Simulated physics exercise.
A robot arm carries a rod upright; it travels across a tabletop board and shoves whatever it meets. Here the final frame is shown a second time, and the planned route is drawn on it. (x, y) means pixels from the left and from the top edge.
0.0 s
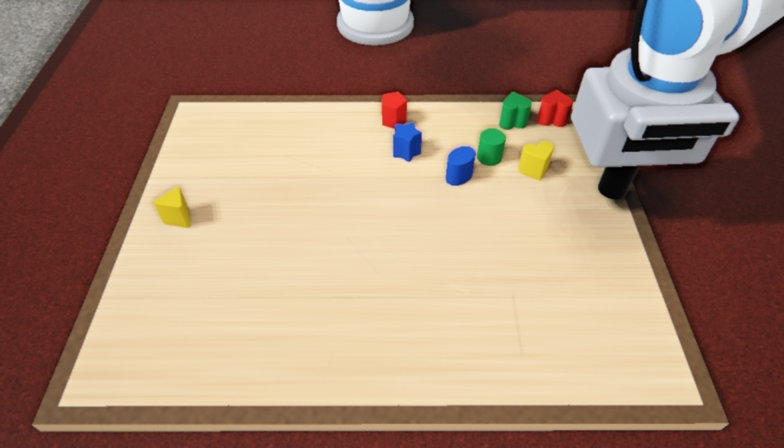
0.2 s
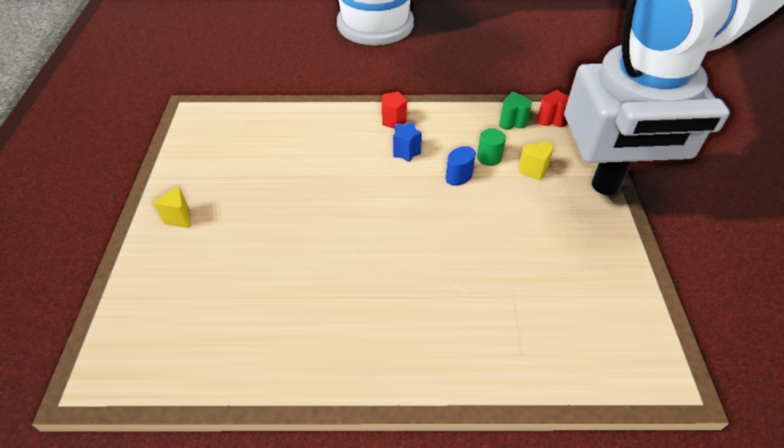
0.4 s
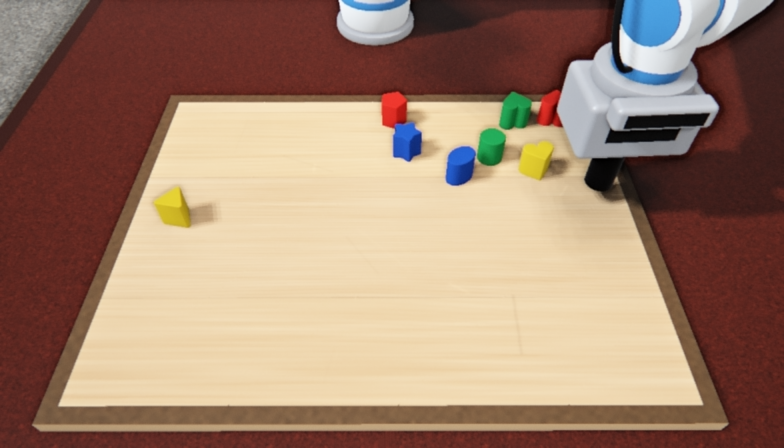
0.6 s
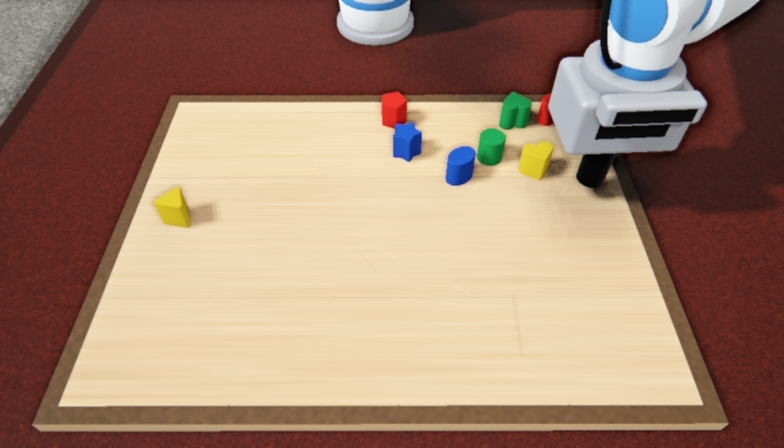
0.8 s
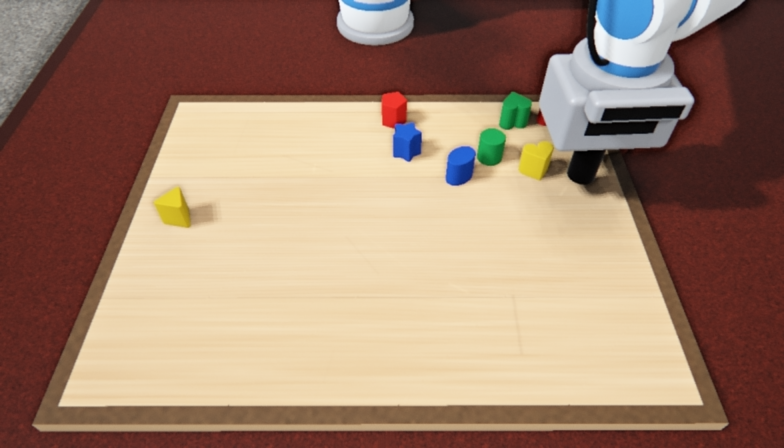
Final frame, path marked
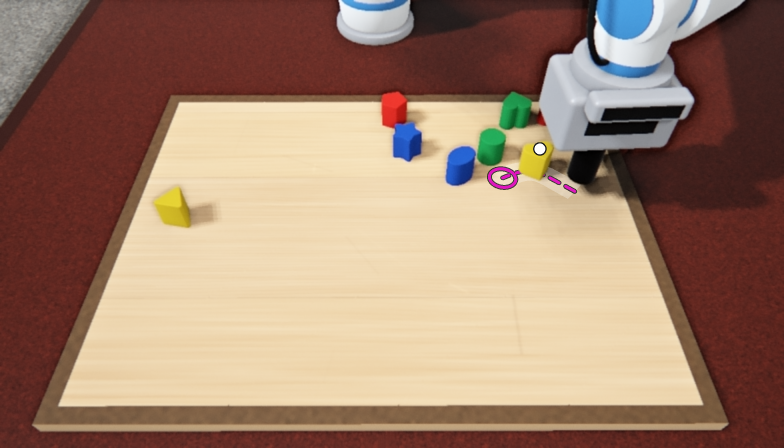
The robot arm's black rod slid a short way left and slightly up along the board's right side, close to the yellow block, while all the colored blocks on the wooden board stayed still.
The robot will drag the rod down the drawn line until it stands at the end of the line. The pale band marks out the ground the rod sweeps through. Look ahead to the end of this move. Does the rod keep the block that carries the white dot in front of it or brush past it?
The block gets away.
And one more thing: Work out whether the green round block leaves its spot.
The block you're asking about gets moved.
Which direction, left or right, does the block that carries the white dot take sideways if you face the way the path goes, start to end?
It slides rightward.
The line goes from (575, 191) via (551, 178) and (526, 171), ending at (503, 178); the dot is on the yellow heart.
Halfway along, rod at (542, 157); yellow heart at (522, 141).
At the end, rod at (506, 162); blue elliptical block unmoved; green round block at (482, 131); yellow heart at (509, 136), turned 35° clockwise.
